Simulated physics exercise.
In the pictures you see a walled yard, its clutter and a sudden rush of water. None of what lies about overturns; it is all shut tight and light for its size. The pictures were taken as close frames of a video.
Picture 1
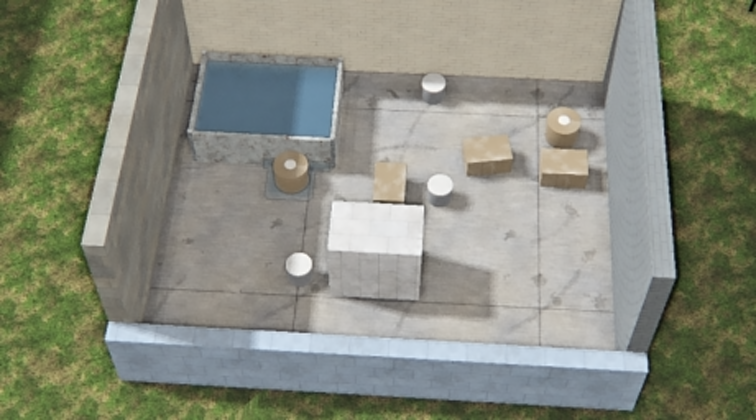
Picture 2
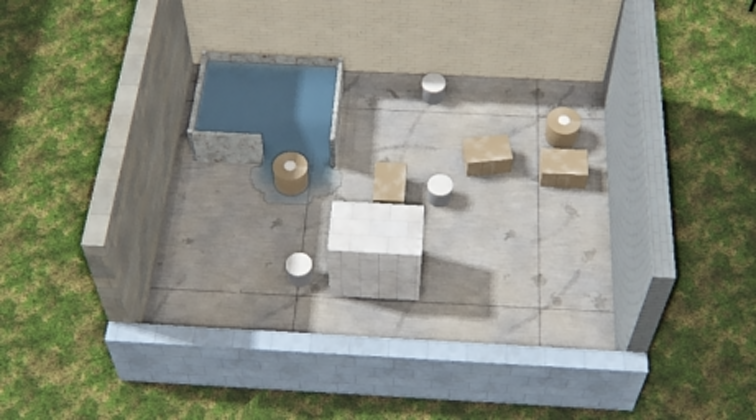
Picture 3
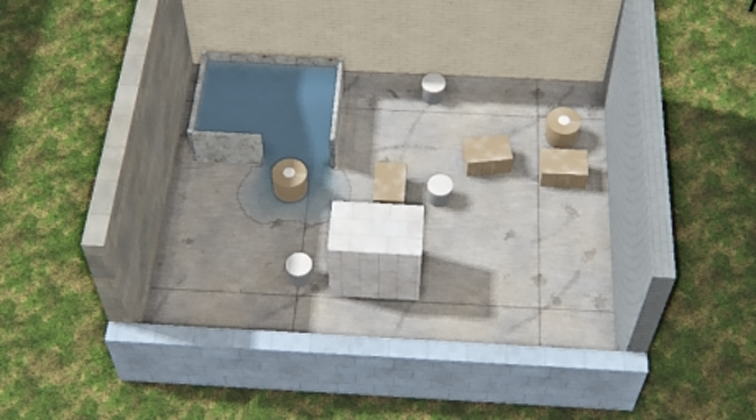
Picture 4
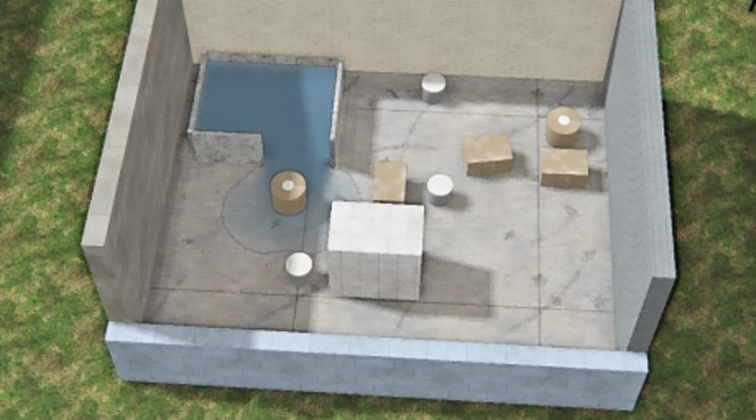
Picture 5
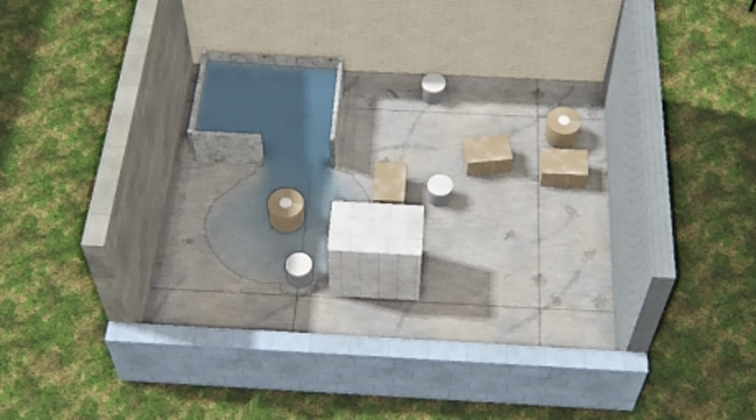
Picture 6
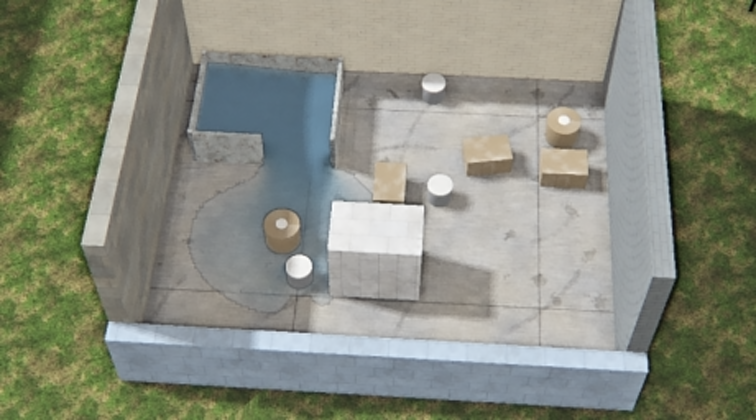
A walled yard with water pouring from a breached corner tank, spreading across the floor and pushing a round tan tub forward.
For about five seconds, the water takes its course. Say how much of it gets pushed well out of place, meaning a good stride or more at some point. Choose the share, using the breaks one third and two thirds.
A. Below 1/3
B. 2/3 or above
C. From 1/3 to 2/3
A, below 1/3.
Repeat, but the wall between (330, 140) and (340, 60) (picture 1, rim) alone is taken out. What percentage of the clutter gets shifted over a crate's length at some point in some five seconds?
About 80 per cent.
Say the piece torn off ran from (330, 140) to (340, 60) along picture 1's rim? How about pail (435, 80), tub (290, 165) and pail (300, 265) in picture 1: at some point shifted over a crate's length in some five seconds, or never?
Order as asked: Sent that far; not sent that far; not sent that far.
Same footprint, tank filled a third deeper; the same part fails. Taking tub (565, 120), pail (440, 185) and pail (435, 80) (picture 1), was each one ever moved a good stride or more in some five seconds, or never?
Not beyond that, then not beyond that, then not beyond that.
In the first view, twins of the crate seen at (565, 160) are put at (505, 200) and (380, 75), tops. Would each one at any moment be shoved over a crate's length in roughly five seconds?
Taking them in order, the first one goes the distance and the second one never gets that far.
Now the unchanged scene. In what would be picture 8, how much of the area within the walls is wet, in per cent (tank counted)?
I'd call it close to 30 per cent.
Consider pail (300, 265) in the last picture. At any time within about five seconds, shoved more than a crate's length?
Note - displacement: Displaced that much.
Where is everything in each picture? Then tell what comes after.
The first picture shows a tub at (291, 165) rests on the ground; a pail at (299, 264) rests on the ground; 0 of 8 have shifted.
The second picture shows a tub at (290, 166), on the bottom, close to its start; a pail at (299, 264) rests on the ground; 0 of 8 have shifted.
The third picture shows a tub at (289, 173) rests on the ground, close to its start; a pail at (299, 264) rests on the ground; 1 of 8 have shifted.
The fourth picture shows a tub at (288, 186) floats, a stride from its start; a pail at (299, 264) rests on the ground; 1 of 8 have shifted.
The fifth picture shows a tub at (286, 203), afloat, a stride from its start; a pail at (299, 264) rests on the ground; 1 of 8 have shifted.
The sixth picture shows a tub at (282, 224) floats, a stride from its start; a pail at (299, 266), on the bottom, close to its start; 1 of 8 have shifted.
A moment on, 1 of 8 are well off their spots; 1 afloat.
Next, 2 of 8 are well off their spots; 2 afloat.
Later, 2 of 8 are well off their spots; 3 afloat.
In the end, 2 of 8 are well off their spots, and 2 have been at some point; 2 afloat.
